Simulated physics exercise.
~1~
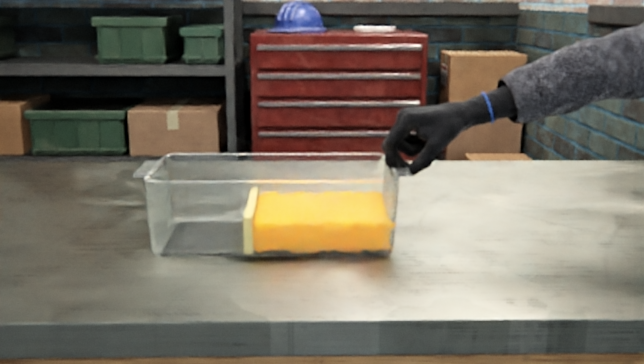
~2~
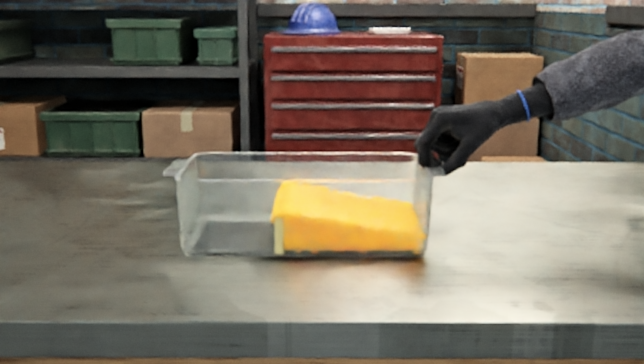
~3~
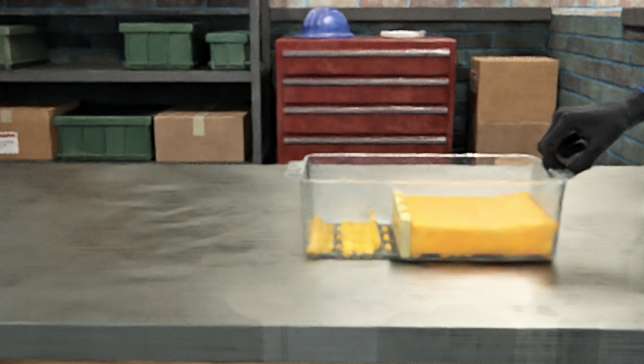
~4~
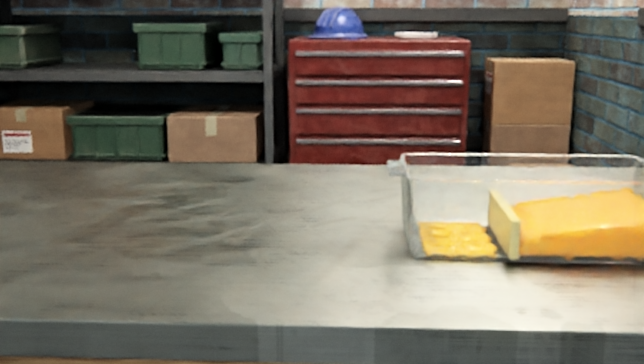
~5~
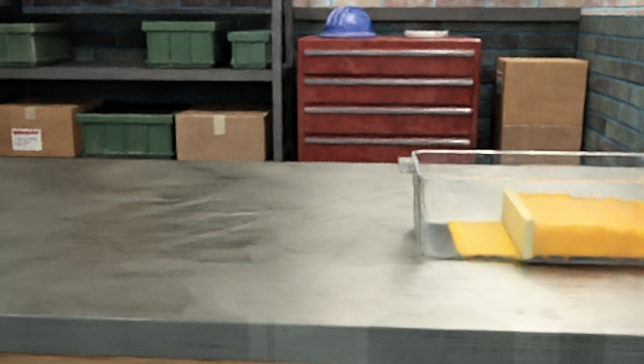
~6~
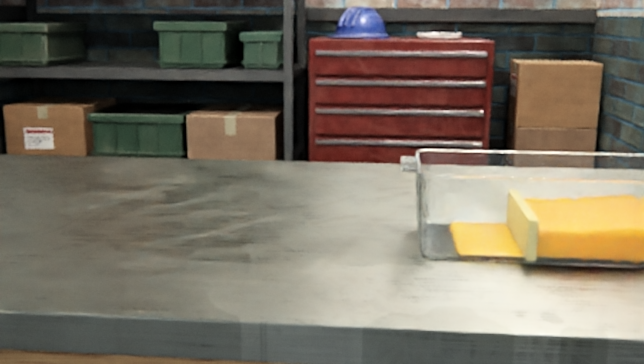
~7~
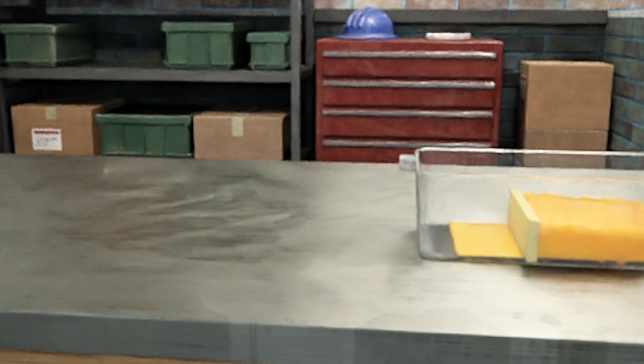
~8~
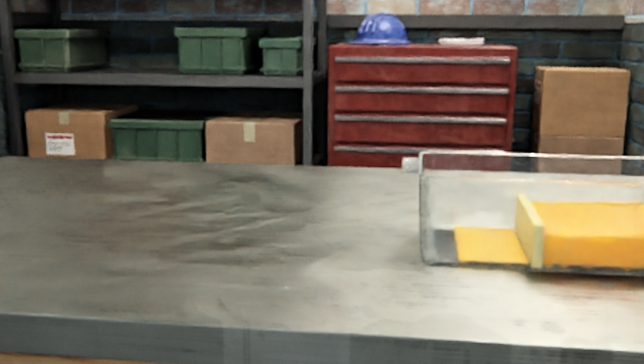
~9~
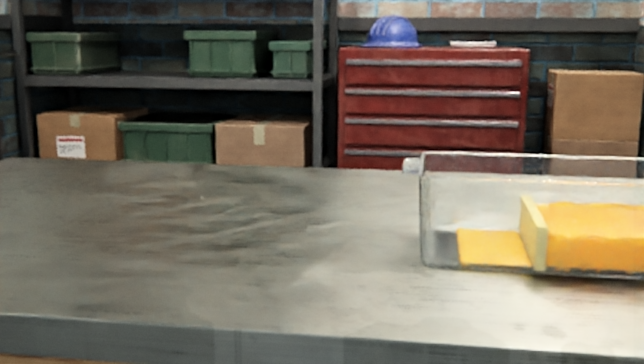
Yellow liquid sloshing over the divider of a clear tub pulled right by a gloved hand, leaving a little on the left.
